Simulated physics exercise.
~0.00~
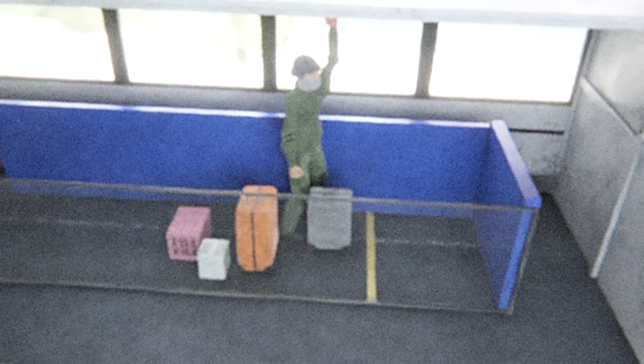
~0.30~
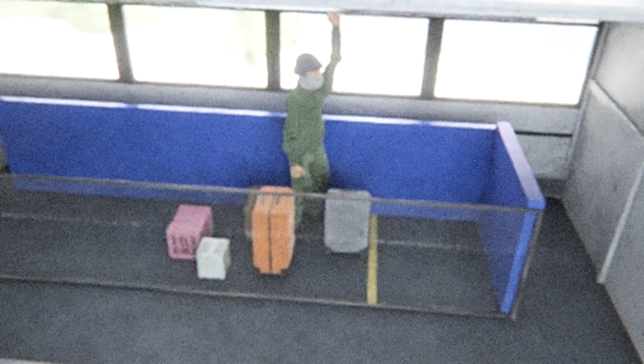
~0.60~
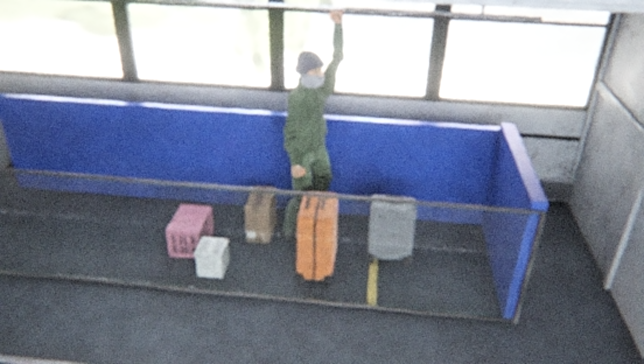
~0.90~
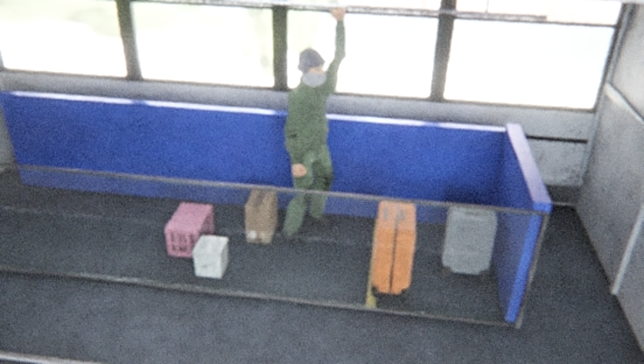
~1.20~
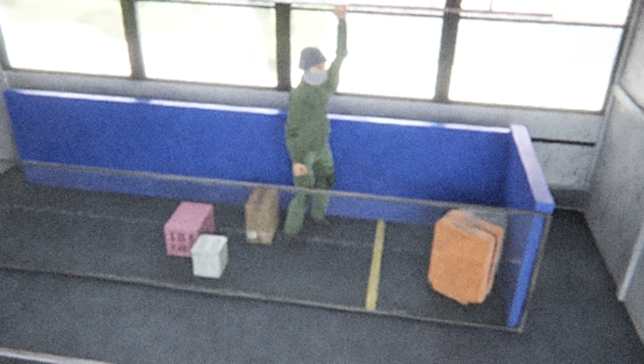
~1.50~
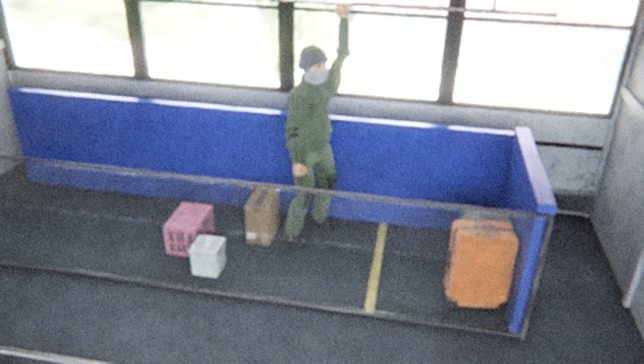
On a bus, orange and grey cases roll right past a yellow line beside a standing passenger.
